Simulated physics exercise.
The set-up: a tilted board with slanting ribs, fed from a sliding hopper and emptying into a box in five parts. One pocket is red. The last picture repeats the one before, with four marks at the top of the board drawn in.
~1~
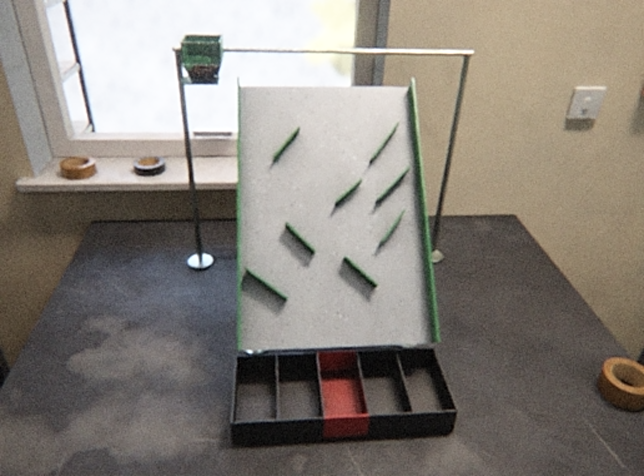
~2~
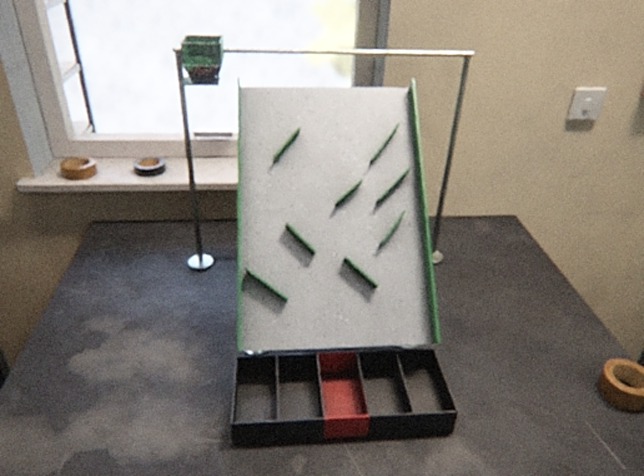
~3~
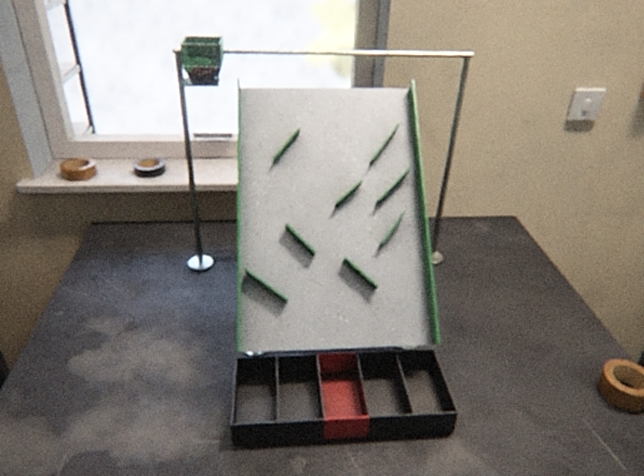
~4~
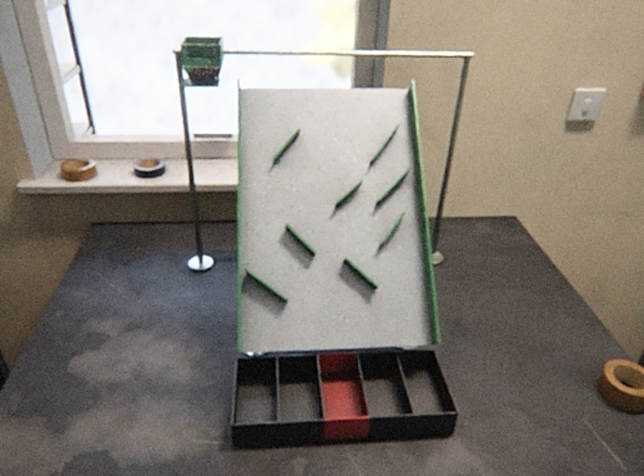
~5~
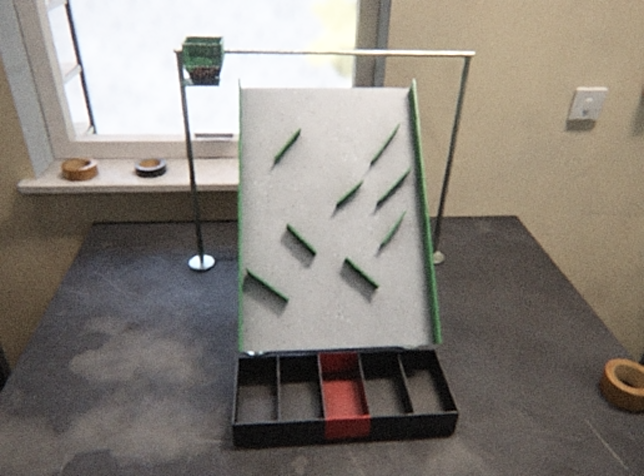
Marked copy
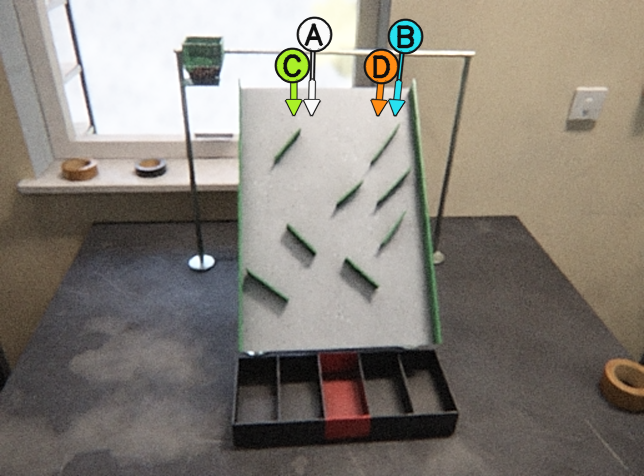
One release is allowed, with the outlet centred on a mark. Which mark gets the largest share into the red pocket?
Go for C.
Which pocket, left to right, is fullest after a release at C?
It is the third one.
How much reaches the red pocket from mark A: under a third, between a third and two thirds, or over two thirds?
It is between a third and two thirds.
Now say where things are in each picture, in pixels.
In the first picture, hopper at (204, 70), chocolate balls, door shut.
In the second picture, ribs (274, 157) to (299, 127), (372, 158) to (399, 123), (337, 201) to (362, 179).
In the third picture, ribs (379, 200) to (410, 167), (286, 224) to (316, 252), (382, 243) to (405, 211).
In the fourth picture, ribs (246, 270) to (288, 300), (345, 258) to (379, 287).
In the fifth picture, red pocket at (348, 426), number 3 of 5 from the left.
On the marked copy, mark A meets the board at (311, 109); mark B meets the board at (395, 109); mark C meets the board at (293, 109); mark D meets the board at (378, 109).
With A, about half in the red pocket, about a third in other pockets, a small part outside the box.
With B, about a third in the red pocket, about half in other pockets, a small part outside the box.
With C, most in the red pocket, about a quarter in other pockets, a stray few held on the board, a stray few outside the box.
With D, about a third in the red pocket, about half in other pockets, a small part outside the box.
